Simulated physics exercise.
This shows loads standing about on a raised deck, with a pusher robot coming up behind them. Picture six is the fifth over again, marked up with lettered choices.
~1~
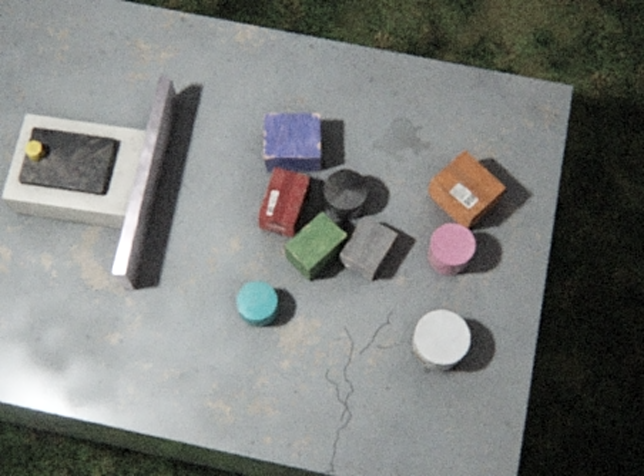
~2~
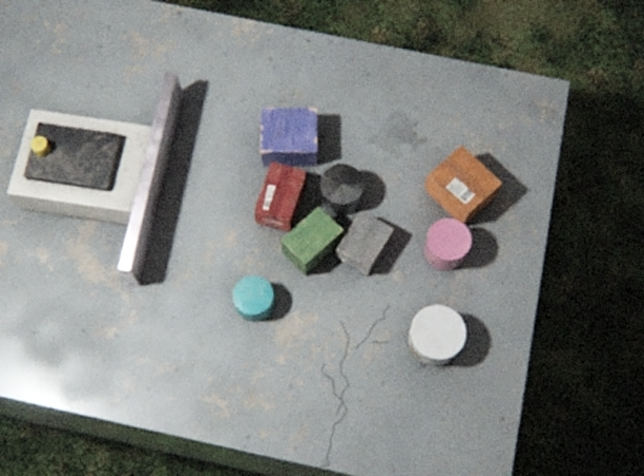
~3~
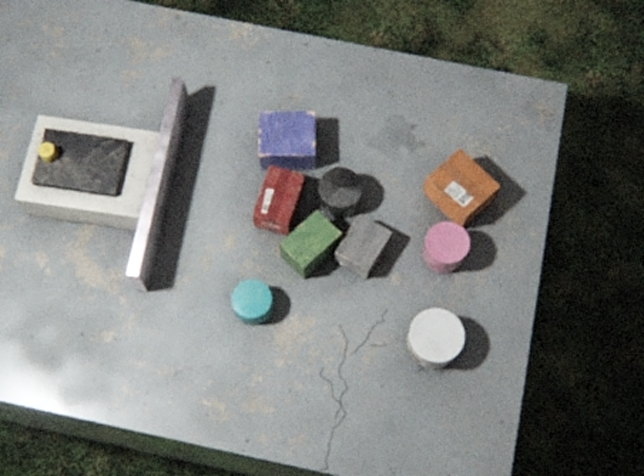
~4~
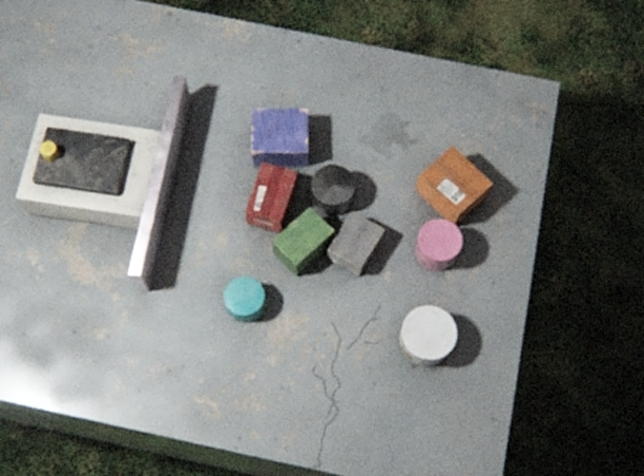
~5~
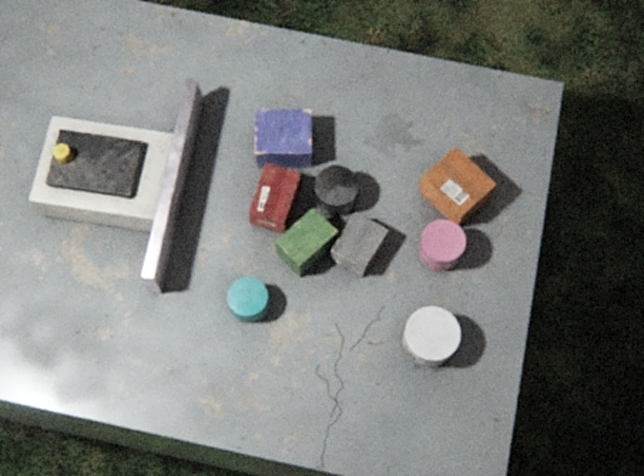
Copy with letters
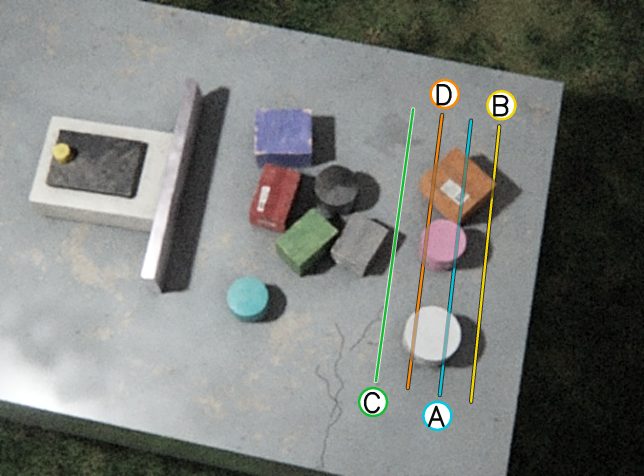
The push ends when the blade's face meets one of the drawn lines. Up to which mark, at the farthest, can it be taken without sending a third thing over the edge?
A is the last line within the limit.
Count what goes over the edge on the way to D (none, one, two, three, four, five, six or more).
In all, none.
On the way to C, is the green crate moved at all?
Yes.
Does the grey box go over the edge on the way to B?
By then, yes.
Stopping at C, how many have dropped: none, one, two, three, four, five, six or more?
The count is none.
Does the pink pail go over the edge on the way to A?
Yes.
On the marked copy, A at (456, 251); B at (486, 257); C at (395, 239); D at (426, 245).
With A. Early on, robot (203, 185); blue crate (321, 146); turquoise canister (284, 307).
Further on, robot (307, 206); pink pail (485, 244); orange parcel (482, 189).
At the end, robot (386, 222); pink pail over the edge; orange parcel over the edge; two fallen.
As for the rest, B drops five; C is within the limit but short; D is within the limit but short.
